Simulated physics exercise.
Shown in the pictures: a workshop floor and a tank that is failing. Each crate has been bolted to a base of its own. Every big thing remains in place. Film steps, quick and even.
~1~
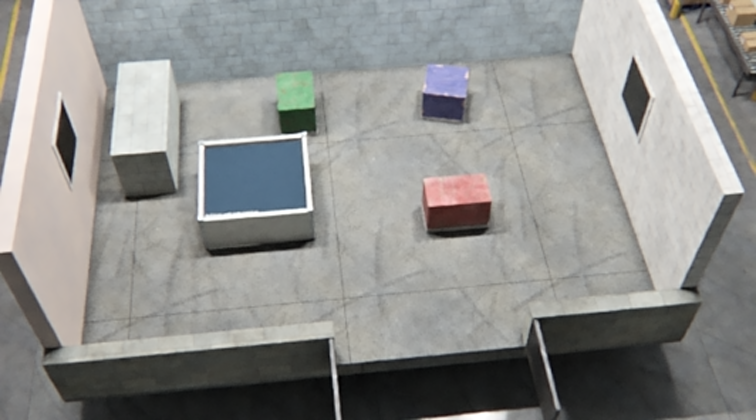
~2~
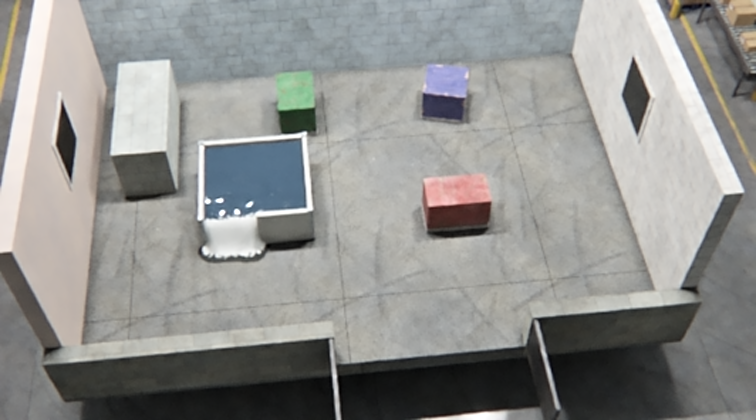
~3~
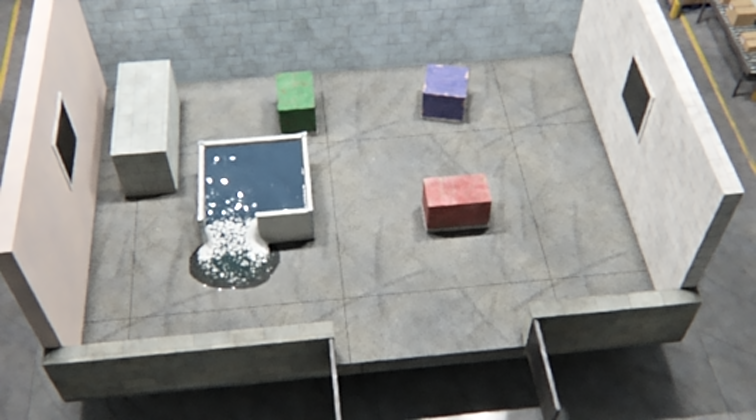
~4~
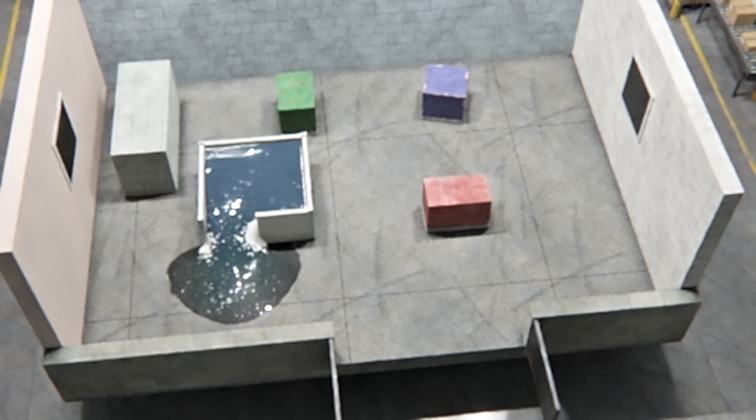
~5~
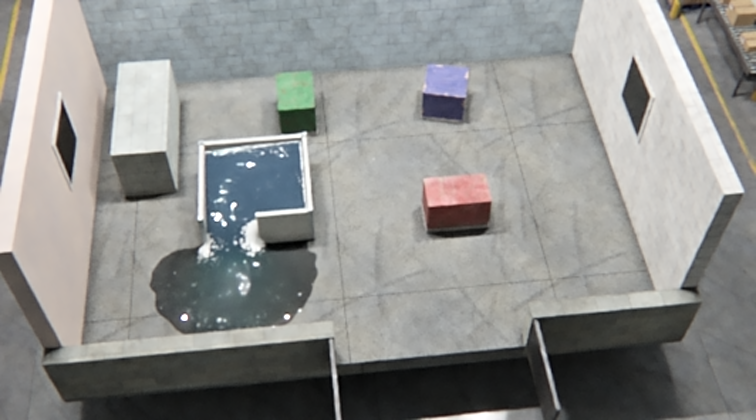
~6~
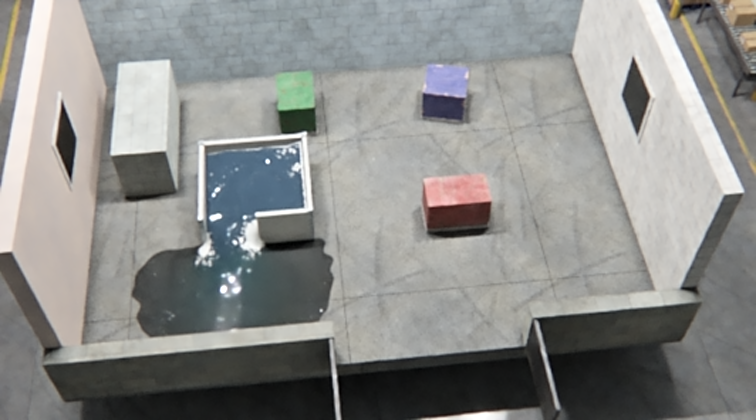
Water burst from the front left corner of a square tank on a workshop floor, foaming white at first, then spread into a wide dark puddle while the colored blocks around it stayed still.
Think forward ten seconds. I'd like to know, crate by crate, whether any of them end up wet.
One by one: The red crate is left dry. The blue crate is left dry. The green crate is left dry.
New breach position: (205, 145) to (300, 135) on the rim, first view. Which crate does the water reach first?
The green one comes first.
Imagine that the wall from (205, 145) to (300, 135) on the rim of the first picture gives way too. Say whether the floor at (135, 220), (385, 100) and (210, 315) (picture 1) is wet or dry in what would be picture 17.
In the order given, the spots are not soaked, swamped and not soaked.
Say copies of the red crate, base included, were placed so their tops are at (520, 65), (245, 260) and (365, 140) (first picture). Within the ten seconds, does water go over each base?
Stays clear, gets flooded, stays clear.
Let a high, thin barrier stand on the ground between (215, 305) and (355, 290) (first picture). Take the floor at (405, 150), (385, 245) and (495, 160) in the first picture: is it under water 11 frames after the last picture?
First unwetted, then inundated, then unwetted.
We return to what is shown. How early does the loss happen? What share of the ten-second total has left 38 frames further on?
Near 70 %.
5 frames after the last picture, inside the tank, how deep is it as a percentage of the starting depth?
I'd say some 60 %.
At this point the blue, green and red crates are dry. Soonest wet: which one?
My pick is the red one.
A moment on, water covers 15 % of the floor; the red crate not reached, the blue crate not reached, the green crate not reached.
Next, water covers 20 % of the floor; the red crate not reached, the blue crate not reached, the green crate not reached.
Then, water covers 40 % of the floor; the red crate water round its plinth, the blue crate not reached, the green crate not reached.
Later, water covers 55 % of the floor; the red crate water round its plinth, the blue crate not reached, the green crate not reached.
In the end, water covers 75 % of the floor; the red crate stayed above the water, the blue crate stayed above the water, the green crate stayed above the water.
